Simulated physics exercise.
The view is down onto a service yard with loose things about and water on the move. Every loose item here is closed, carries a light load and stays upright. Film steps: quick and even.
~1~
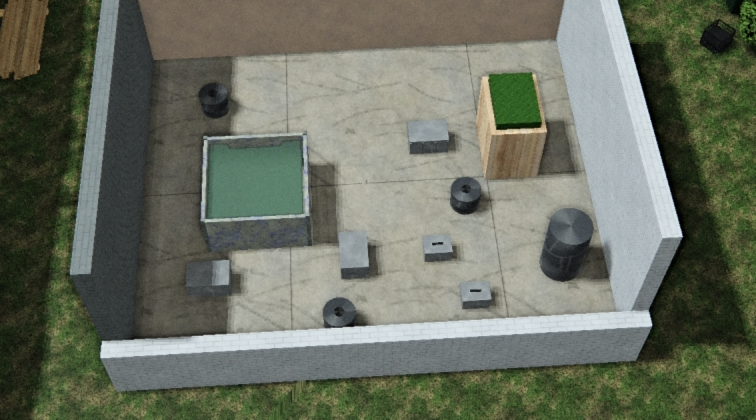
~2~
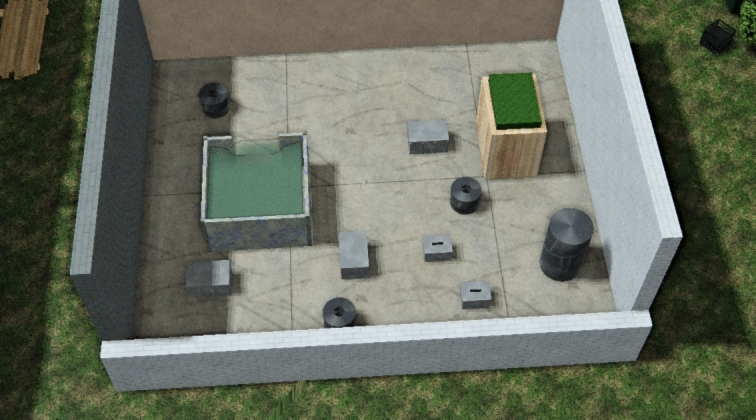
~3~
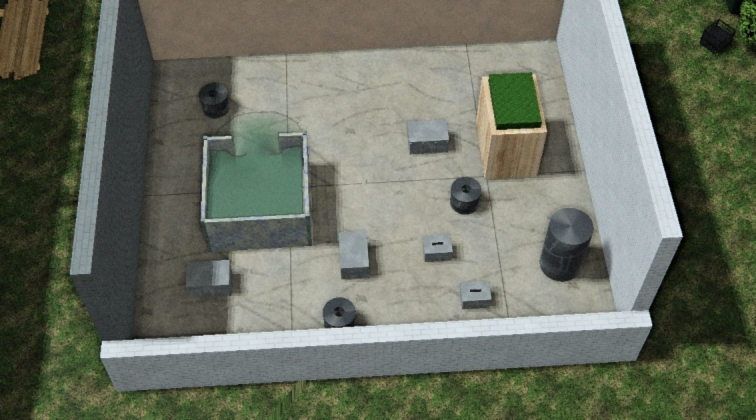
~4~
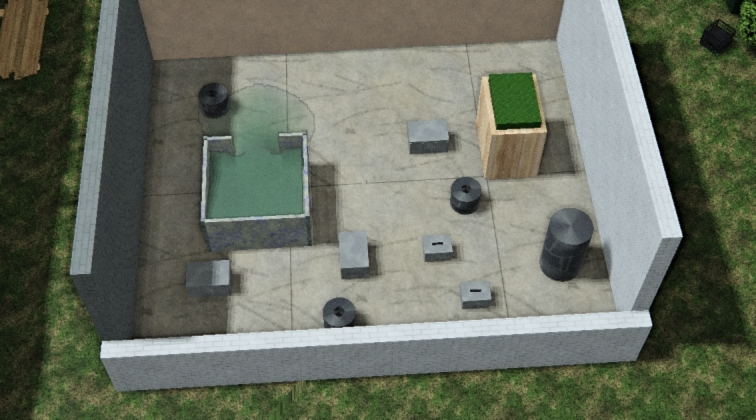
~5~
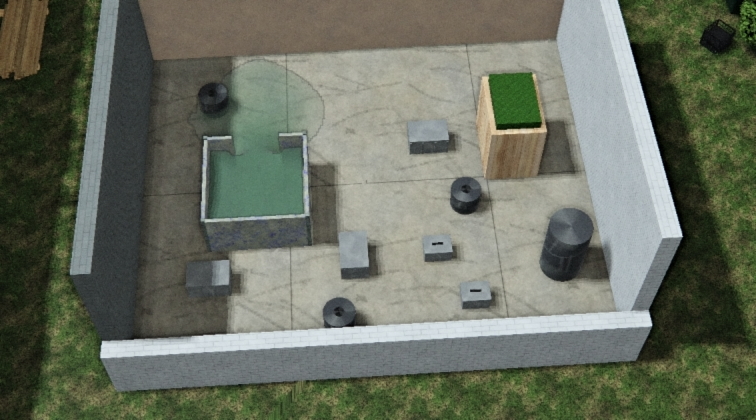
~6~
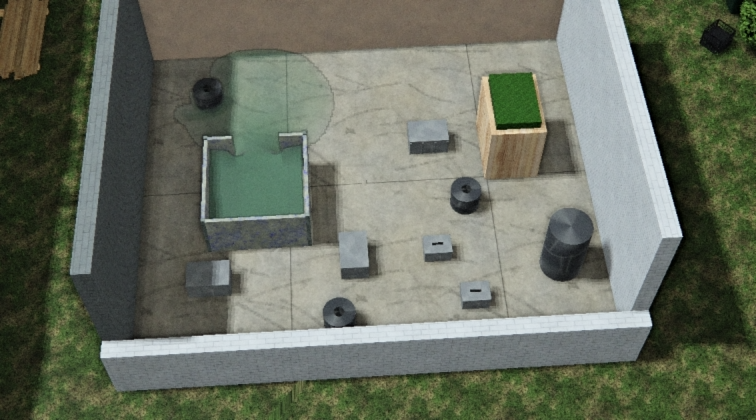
In a walled yard scattered with dark tubs and pale blocks, greenish water poured through a gap in the back of a square tank, spread across the paving, and slightly shifted a dark tub.
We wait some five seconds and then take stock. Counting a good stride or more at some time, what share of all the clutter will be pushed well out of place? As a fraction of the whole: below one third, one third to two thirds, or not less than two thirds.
The fraction is below one third.
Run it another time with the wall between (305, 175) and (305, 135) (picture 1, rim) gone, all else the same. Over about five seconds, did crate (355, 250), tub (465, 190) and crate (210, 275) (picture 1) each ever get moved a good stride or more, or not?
Listed in turn, never travels that far, ends up that far off, never travels that far.
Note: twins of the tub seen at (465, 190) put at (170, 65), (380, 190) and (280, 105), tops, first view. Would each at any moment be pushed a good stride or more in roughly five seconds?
The first travels far, the second sits tight, the third travels far.
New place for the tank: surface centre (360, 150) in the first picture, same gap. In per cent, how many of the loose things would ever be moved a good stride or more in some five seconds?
10 %, roughly.
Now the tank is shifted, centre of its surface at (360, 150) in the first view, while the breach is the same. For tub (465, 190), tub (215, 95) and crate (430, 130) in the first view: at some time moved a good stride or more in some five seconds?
Object by object, in turn: Lingered near its place, travelled a good distance, lingered near its place.
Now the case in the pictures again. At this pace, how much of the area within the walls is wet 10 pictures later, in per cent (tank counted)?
Roughly 30 per cent.
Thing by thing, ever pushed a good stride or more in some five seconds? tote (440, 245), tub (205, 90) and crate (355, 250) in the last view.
Per object, same order: Less than that / the full distance / less than that.
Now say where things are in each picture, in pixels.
In the first frame, a tub at (213, 94) rests on the ground; a crate at (208, 273) rests on the ground; 0 of 8 have shifted.
In the second frame, a tub at (213, 94) rests on the ground; a crate at (208, 273) rests on the ground; 0 of 8 have shifted.
In the third frame, a tub at (213, 94) rests on the ground; a crate at (208, 273) rests on the ground; 0 of 8 have shifted.
In the fourth frame, a tub at (213, 94), on the bottom; a crate at (208, 273), on the bottom; 0 of 8 have shifted.
In the fifth frame, a tub at (213, 94) rests on the ground; a crate at (208, 273) rests on the ground; 0 of 8 have shifted.
In the sixth frame, a tub at (207, 89) rests on the ground, close to its start; a crate at (208, 273), on the bottom; 1 of 8 have shifted.
A moment on, 1 of 8 are well off their spots; 0 afloat.
Next, 0 of 8 are well off their spots; 1 afloat.
Later, 1 of 8 are well off their spots; 0 afloat.
In the end, 1 of 8 are well off their spots, and 1 have been at some point; 1 afloat.
